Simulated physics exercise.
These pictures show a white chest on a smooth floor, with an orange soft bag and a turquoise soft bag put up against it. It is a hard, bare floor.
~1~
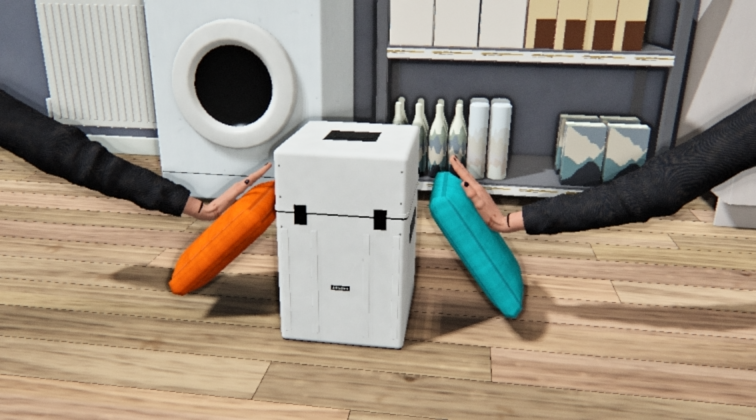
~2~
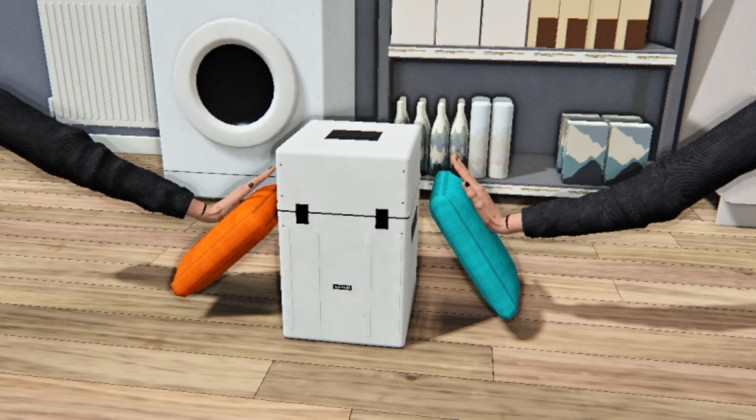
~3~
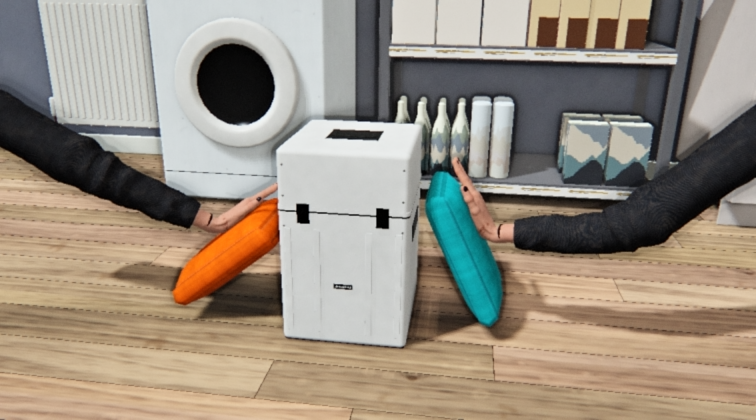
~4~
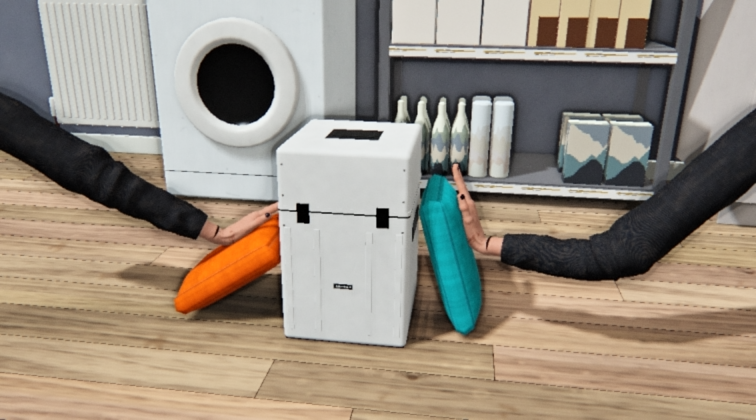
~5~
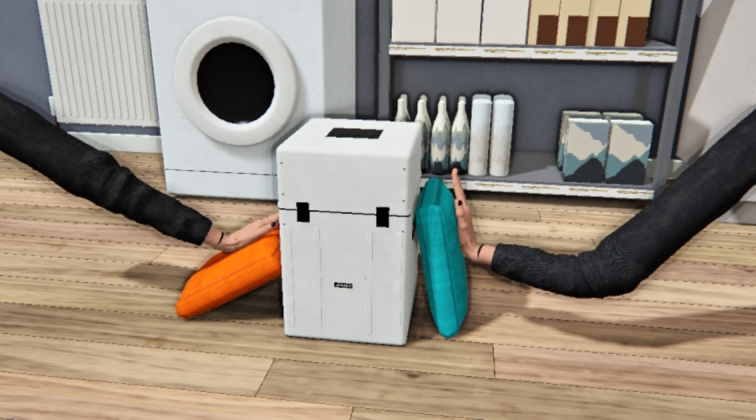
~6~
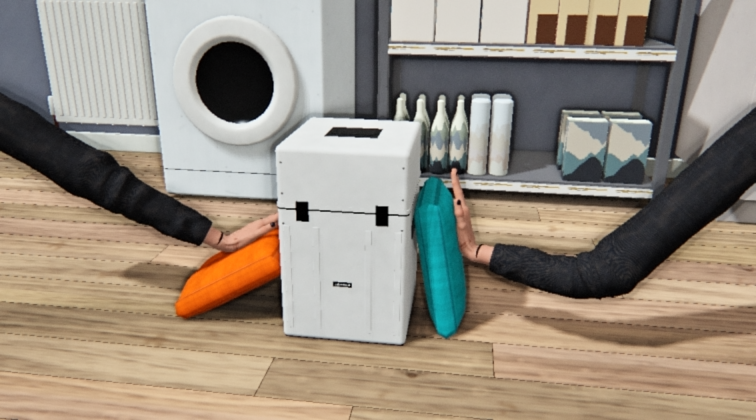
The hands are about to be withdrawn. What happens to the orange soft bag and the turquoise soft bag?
As it turns out, the orange soft bag slides down flat. The turquoise soft bag keeps leaning.
Then, 0.30 s past the final frame, orange soft bag flat on the floor near (242, 283); turquoise soft bag still up near (440, 256).
When it is over, orange soft bag flat on the floor near (239, 285); turquoise soft bag still up near (440, 256). The orange soft bag slips and lies down and the turquoise soft bag holds its lean.
